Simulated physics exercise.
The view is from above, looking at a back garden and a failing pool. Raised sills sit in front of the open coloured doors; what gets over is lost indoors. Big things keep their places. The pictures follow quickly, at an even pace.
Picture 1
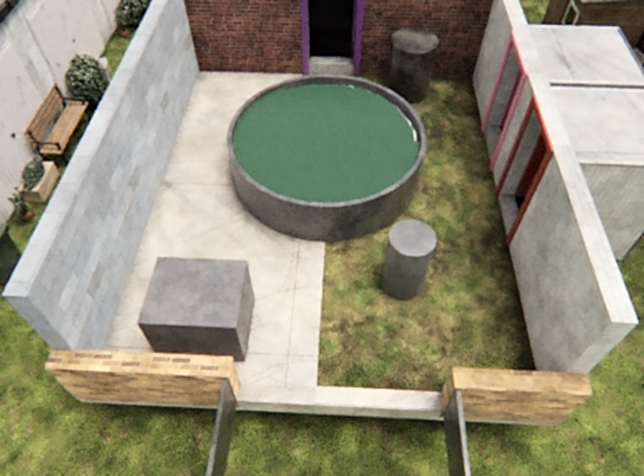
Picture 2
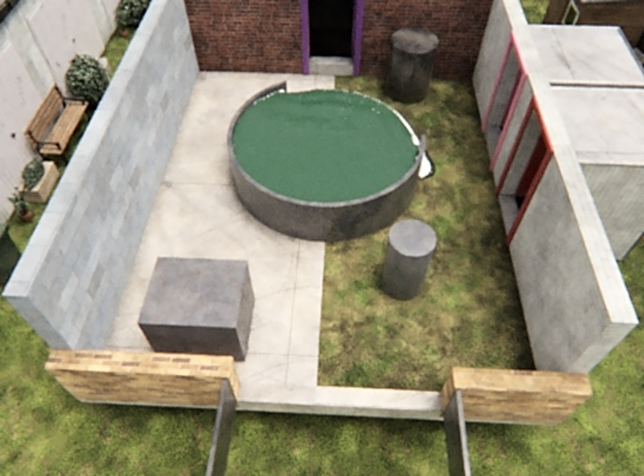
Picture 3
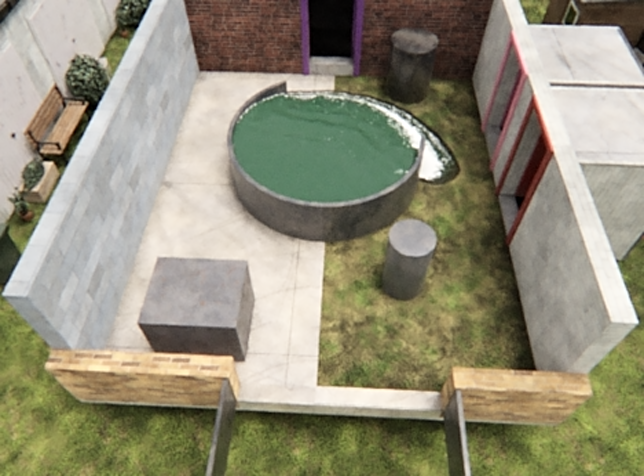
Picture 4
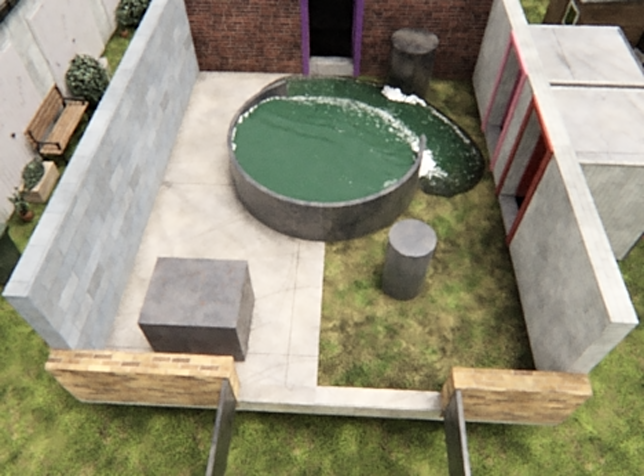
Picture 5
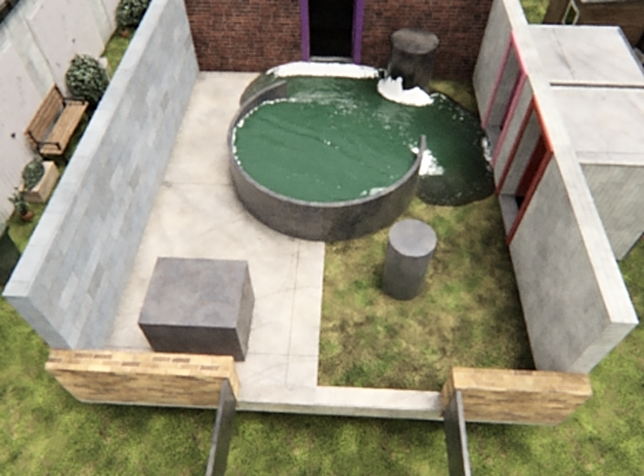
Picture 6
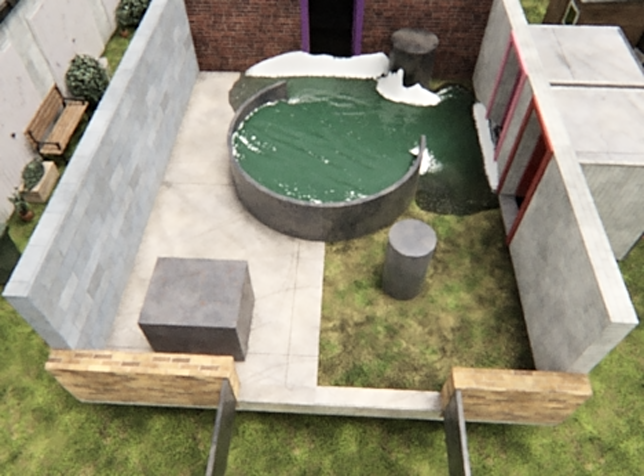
At the start, green water lies still in a round grey pool inside a walled garden. Water then slips out through a gap on the pool's far side and spreads right across the grass. Finally it surges with white foam around the dark cylinder, along the brick wall and against the right-hand wall.
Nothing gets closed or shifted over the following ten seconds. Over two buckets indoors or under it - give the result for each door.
As I see it, pink door: More than two buckets; red door: More than two buckets; purple door: More than two buckets.
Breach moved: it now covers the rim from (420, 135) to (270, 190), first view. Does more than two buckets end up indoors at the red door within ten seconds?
Result for the red door: It ends up above.
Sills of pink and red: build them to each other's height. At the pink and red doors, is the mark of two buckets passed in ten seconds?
The pink one takes more; the red one is under.
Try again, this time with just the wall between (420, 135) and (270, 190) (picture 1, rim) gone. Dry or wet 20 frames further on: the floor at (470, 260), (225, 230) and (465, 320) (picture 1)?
Submerged, bone-dry, submerged.
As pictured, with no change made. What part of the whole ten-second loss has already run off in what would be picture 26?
Roughly 40 per cent.
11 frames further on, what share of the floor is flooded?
Close to 45 %.
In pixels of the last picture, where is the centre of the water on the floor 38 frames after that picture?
Centre of the water: Near (327, 185).
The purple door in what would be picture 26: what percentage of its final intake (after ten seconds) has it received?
About 100 %.
A moment on, water covers 35 % of the floor; the pink door over two buckets in, the red door wet at the sill, nothing in, the purple door over two buckets in.
Next, water covers 45 % of the floor; the pink door over two buckets in, the red door wet at the sill, nothing in, the purple door far over two buckets in.
Then, water covers 65 % of the floor; the pink door far over two buckets in, the red door under two buckets in, the purple door far over two buckets in.
Later, water covers 95 % of the floor; the pink door far over two buckets in, the red door over two buckets in, the purple door far over two buckets in.
In the end, water covers 100 % of the floor; the pink door far over two buckets in, the red door over two buckets in, the purple door far over two buckets in.
